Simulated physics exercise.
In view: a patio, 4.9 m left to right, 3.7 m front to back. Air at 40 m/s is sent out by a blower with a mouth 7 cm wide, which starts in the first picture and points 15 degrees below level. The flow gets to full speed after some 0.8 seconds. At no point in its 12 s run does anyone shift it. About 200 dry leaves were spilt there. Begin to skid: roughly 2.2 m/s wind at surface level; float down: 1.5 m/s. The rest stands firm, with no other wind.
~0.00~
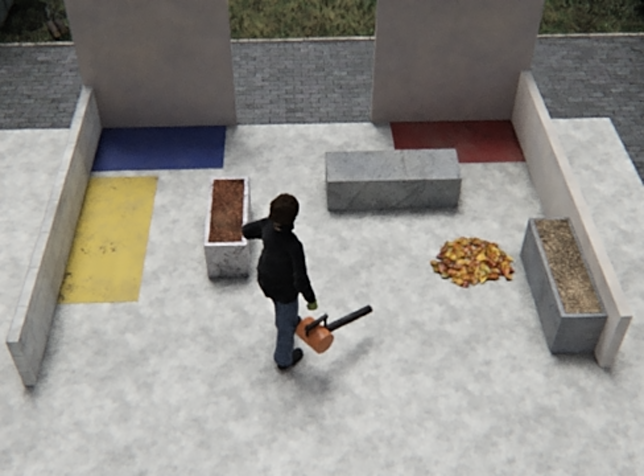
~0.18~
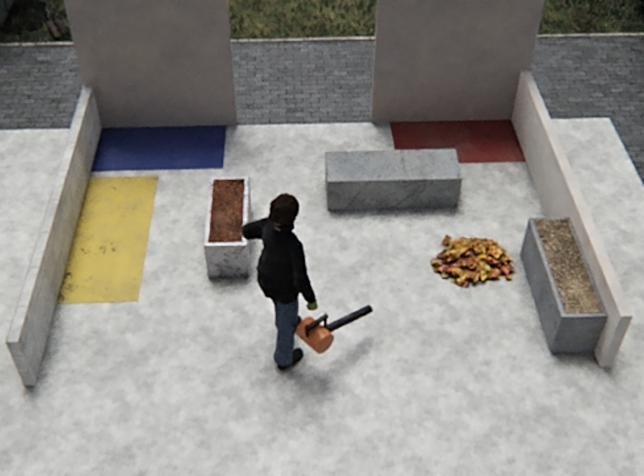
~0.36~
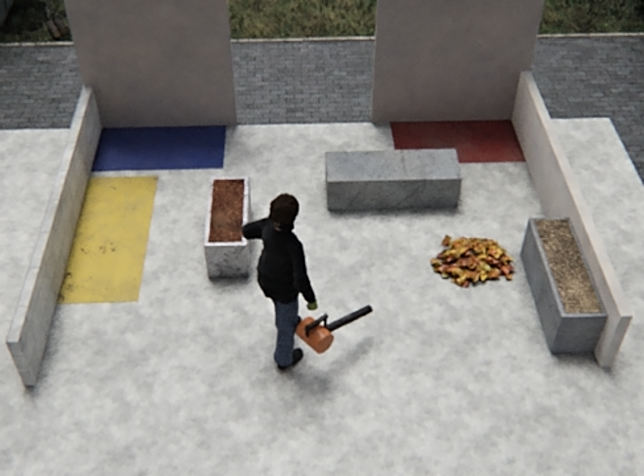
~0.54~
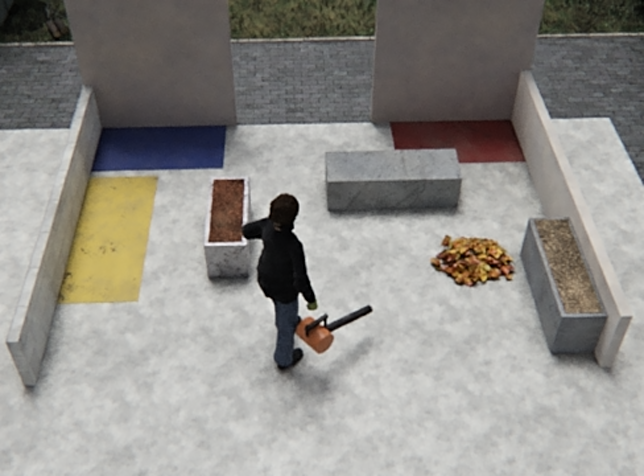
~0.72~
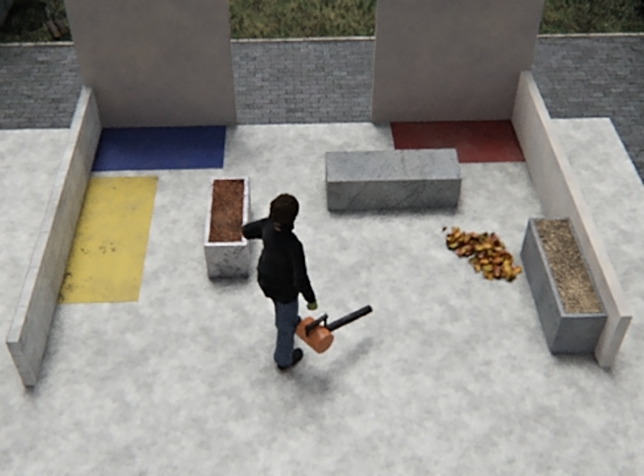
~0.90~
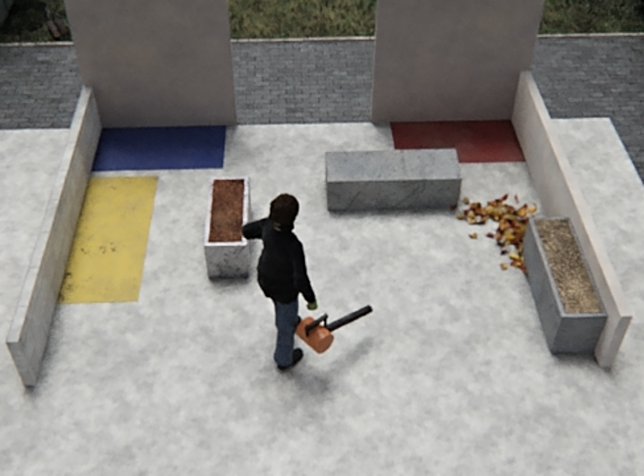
In a walled concrete yard, a person in dark clothes stood holding an orange blower while a heap of dry leaves lay still, then the leaves slid and scattered away toward the right-hand wall.
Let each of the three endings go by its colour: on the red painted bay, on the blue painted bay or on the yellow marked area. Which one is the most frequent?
The colour with the most is red.
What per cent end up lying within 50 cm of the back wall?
It comes to close to 90 per cent.
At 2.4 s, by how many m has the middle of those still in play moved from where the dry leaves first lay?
My estimate is about 2.4 m.
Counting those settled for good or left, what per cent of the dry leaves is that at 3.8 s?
About 40 per cent.
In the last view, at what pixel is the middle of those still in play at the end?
The middle is around pixel (494, 120).
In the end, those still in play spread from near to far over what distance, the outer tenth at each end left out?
I'd put it at around 0.0 m.
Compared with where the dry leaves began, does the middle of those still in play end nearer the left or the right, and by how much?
I'd say a right-hand move of around 0.8 m.
After 2.4 s the count stands so, 0 % are on the blue painted bay, 0 % on the yellow marked area and 59 % on the red painted bay; the middle of those still in play is near (511, 117).
After 3.8 s the count stands so, 0 % are on the blue painted bay, 0 % on the yellow marked area and 58 % on the red painted bay; the middle of those still in play is near (511, 115).
After 6.6 s the count stands so, 0 % are on the blue painted bay, 0 % on the yellow marked area and 42 % on the red painted bay; the middle of those still in play is near (510, 117).
After 12.0 s, at the end, 0 % are on the blue painted bay, 0 % on the yellow marked area and 26 % on the red painted bay; the middle of those still in play is near (494, 120).
